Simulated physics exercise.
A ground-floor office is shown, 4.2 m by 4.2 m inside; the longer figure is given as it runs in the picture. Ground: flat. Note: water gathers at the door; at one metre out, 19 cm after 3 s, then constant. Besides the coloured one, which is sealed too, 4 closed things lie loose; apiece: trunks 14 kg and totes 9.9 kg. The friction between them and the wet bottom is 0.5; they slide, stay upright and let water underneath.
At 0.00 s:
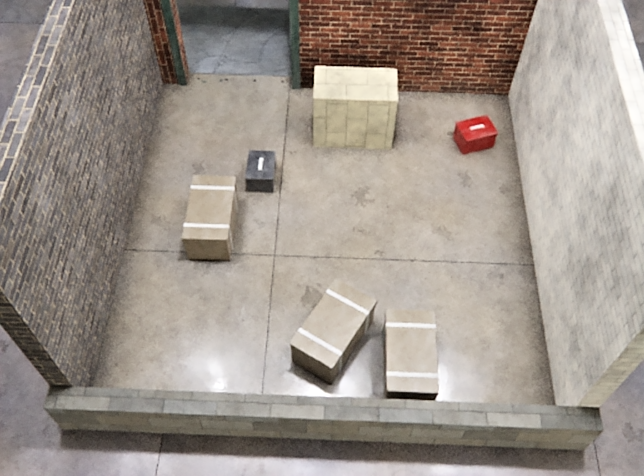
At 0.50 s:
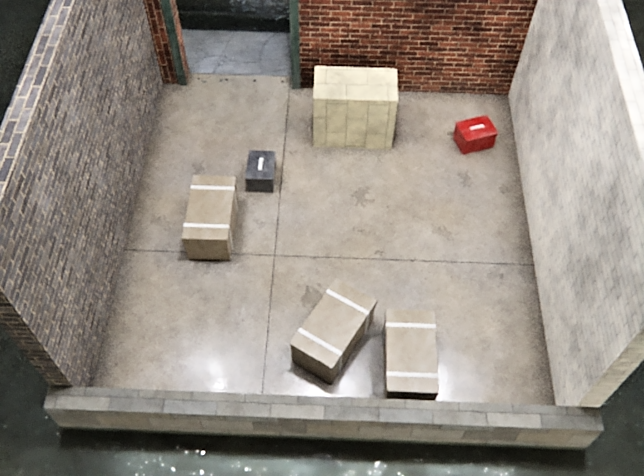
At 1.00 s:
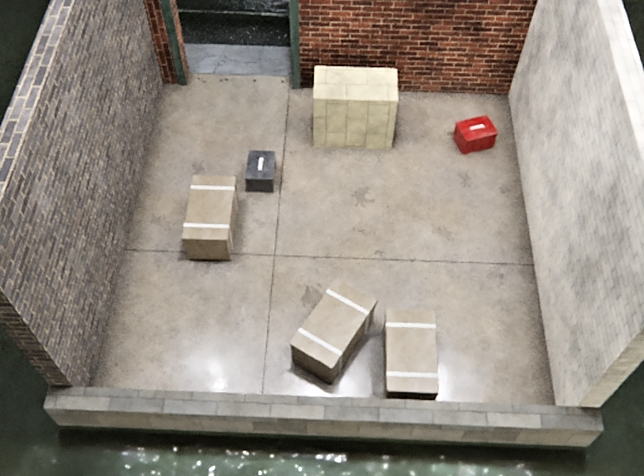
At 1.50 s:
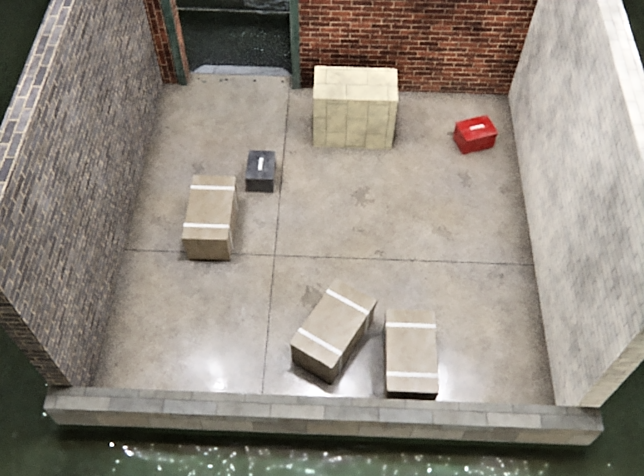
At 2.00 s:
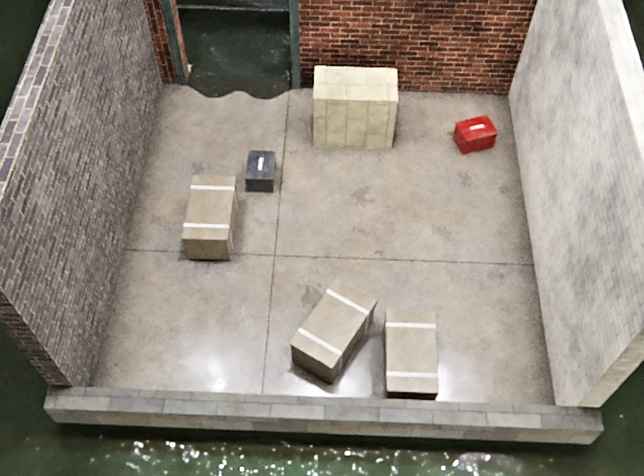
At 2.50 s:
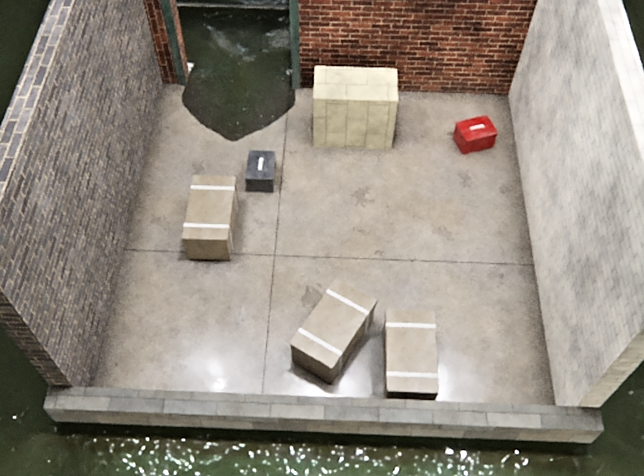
Ground-floor office with dark water surrounding the walls, then spreading in through the doorway while boxes and a red tote stay still.
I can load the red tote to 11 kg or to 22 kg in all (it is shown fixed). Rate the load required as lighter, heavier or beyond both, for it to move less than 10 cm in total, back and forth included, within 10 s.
Lighter.
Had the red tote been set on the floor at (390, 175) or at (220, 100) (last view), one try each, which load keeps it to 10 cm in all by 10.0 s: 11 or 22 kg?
Well, at the first spot either weight will do, and at the second no weight will do.
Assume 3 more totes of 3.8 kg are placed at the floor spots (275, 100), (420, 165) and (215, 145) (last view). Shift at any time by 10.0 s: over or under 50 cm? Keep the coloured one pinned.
Listed in order, they go over the bar, beneath the bar, over the bar.
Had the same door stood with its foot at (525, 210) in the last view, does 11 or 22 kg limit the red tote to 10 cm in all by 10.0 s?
With that change, the small one suffices.
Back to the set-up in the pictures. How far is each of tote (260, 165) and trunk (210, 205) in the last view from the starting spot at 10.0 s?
200 cm, 250 cm.
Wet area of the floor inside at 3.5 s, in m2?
Some 3.5 m2 of it.
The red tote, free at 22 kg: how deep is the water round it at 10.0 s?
Depth: Approx. 2 cm.
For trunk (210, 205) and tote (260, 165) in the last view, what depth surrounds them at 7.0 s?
Some 9 cm at the first, some 5 cm at the second.
After 3.5 s the red tote would be 0 cm from its start with 11 kg and 0 cm from its start with 22 kg; 0 cm of water round it then.
After 4.5 s the red tote would be 0 cm from its start with 11 kg and 0 cm from its start with 22 kg; 0 cm of water round it then.
After 7.0 s the red tote would be 0 cm from its start with 11 kg and 0 cm from its start with 22 kg; 0 cm of water round it then.
After 10.0 s the red tote would be 0 cm from its start with 11 kg and 0 cm from its start with 22 kg; 2 cm of water round it then.
